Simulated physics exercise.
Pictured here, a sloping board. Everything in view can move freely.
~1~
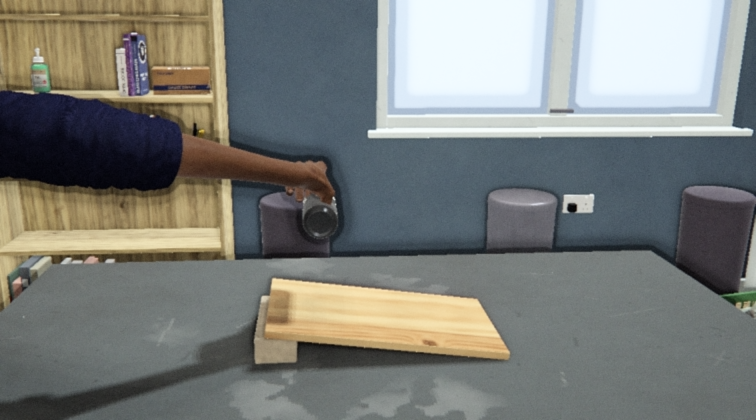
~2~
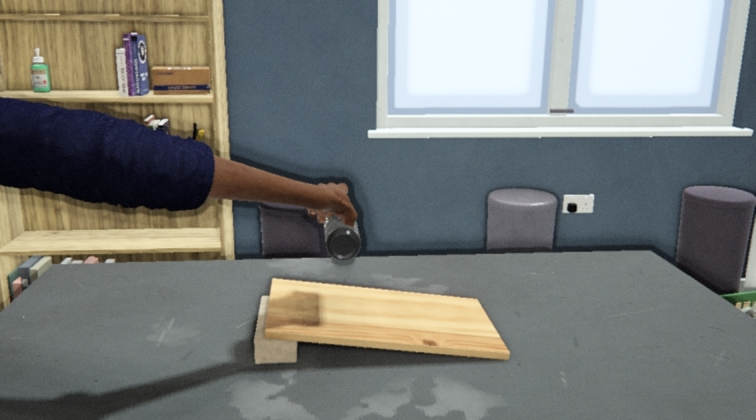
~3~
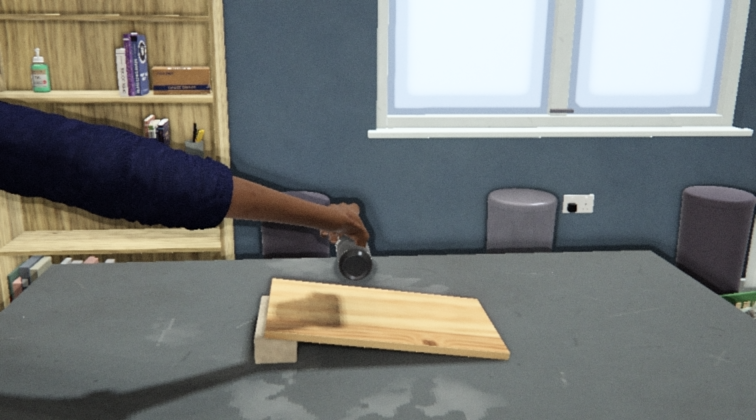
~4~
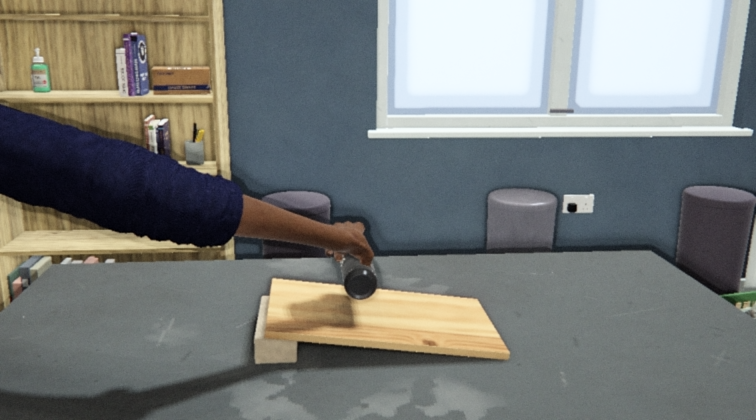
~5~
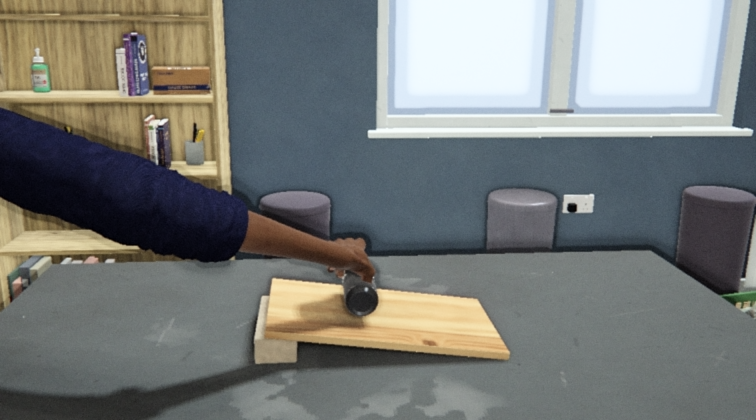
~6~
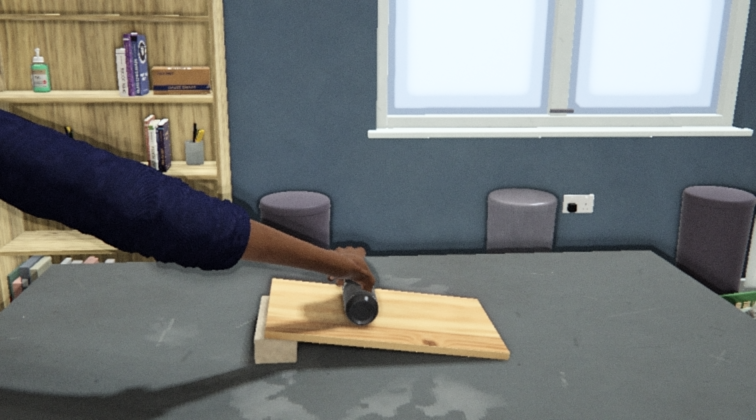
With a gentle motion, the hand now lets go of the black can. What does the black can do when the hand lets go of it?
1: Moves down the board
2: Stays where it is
The answer is 1.
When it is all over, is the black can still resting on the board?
The black can comes off the board.
Then, 0.90 s after the last picture, black can rolled well along near (481, 307).
Then, 1.40 s after the last picture, black can now off the board.
Then, 2.10 s after the last picture, things are still on the move.
Then, 2.40 s after the last picture, as before.
By the end, off the board, black can. The black can goes downhill.
